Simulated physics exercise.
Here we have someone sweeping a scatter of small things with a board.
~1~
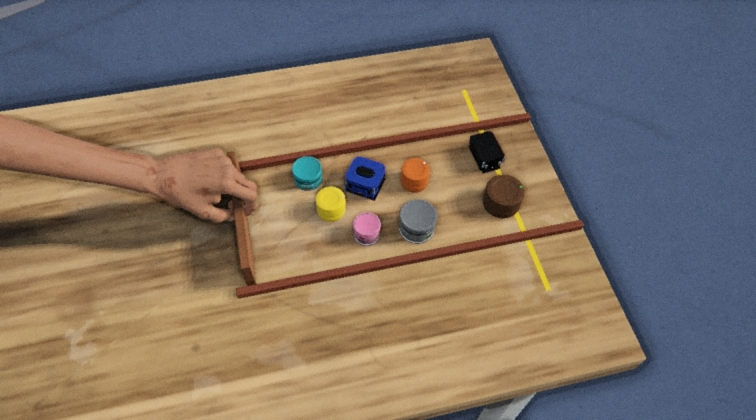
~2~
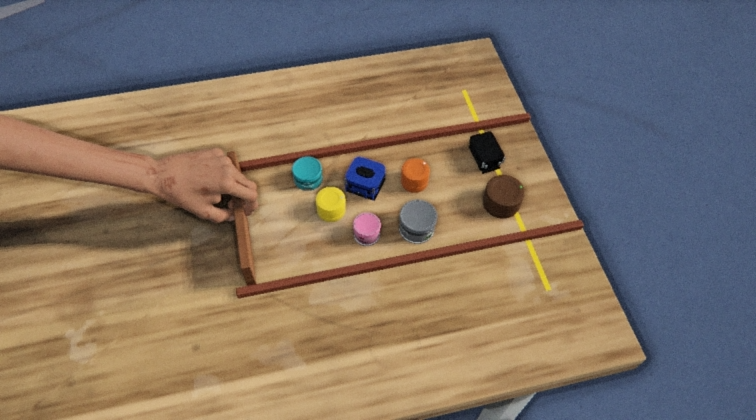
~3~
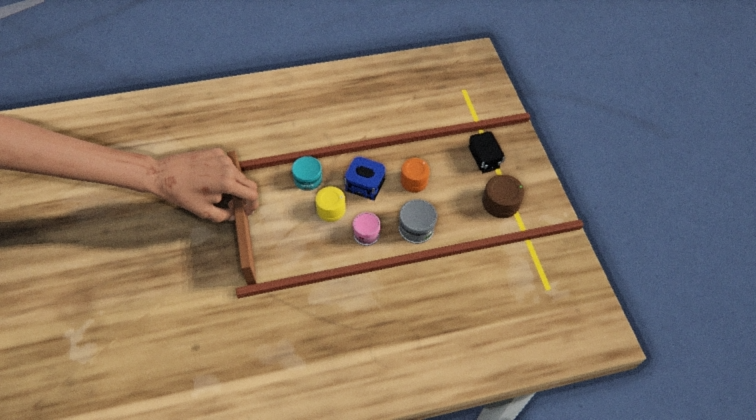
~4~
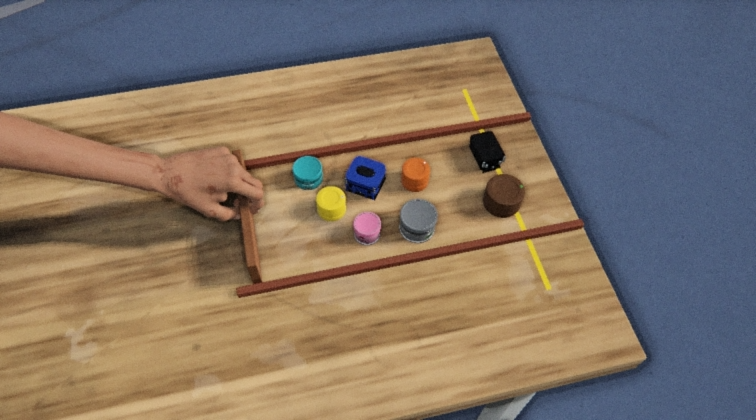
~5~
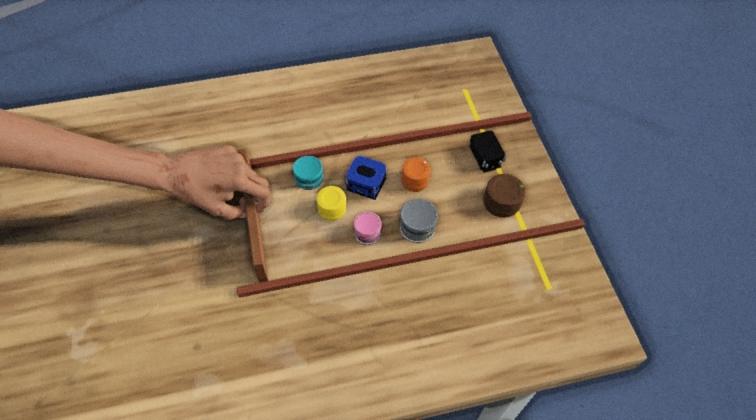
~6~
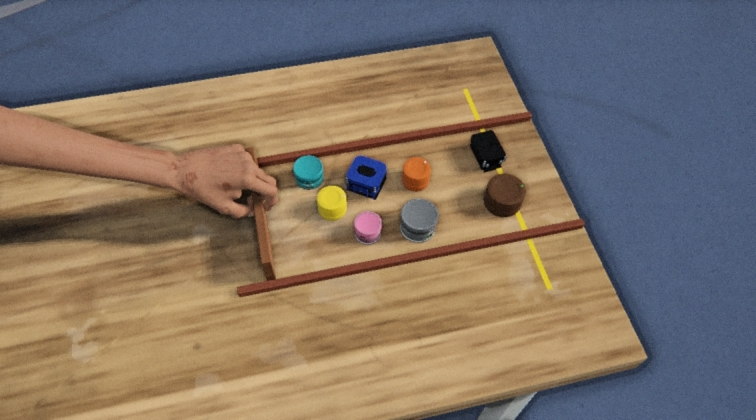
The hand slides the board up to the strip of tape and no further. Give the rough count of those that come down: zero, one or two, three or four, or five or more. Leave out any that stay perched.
As it turns out, the number that fall off is one or two.
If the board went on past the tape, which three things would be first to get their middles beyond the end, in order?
The order is the brown lid, then the orange lid, then the black case.
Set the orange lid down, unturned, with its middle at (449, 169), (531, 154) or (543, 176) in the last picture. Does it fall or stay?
In that order, it stays on; falls; goes over.
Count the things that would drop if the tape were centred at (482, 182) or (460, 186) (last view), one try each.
In that order 0 and 0.
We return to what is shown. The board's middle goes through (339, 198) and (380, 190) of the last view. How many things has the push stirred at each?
The counts are 3 and 6.
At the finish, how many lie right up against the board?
3 of them.
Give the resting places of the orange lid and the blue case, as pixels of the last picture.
The orange lid at (555, 163), the blue case at (528, 150).
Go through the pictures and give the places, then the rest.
In the first picture, black case (486, 152); brown lid (503, 196); orange lid (415, 175); board (241, 217); tape (502, 179).
In the second picture, brown lid (503, 197); board (241, 217).
In the third picture, orange lid (415, 175); pink tin (367, 229).
In the fourth picture, black case (486, 152); yellow lid (331, 204).
In the fifth picture, brown lid (504, 196); grey pot (418, 221).
In the sixth picture, black case (487, 152); brown lid (504, 195); orange lid (416, 175); board (260, 212); tape (503, 178).
Early on, none off yet; black case at rest near (487, 152); brown lid at rest near (504, 195); orange lid at rest near (416, 175).
A while later, none off yet; black case at rest near (489, 151); brown lid at rest near (504, 195); orange lid travelled well along near (473, 167).
Further along, none off yet; black case travelled about its own width near (514, 142); brown lid travelled about its own width near (546, 189); orange lid travelled well along near (524, 166).
Finally, the number that fall off is one or two; lost, brown lid.
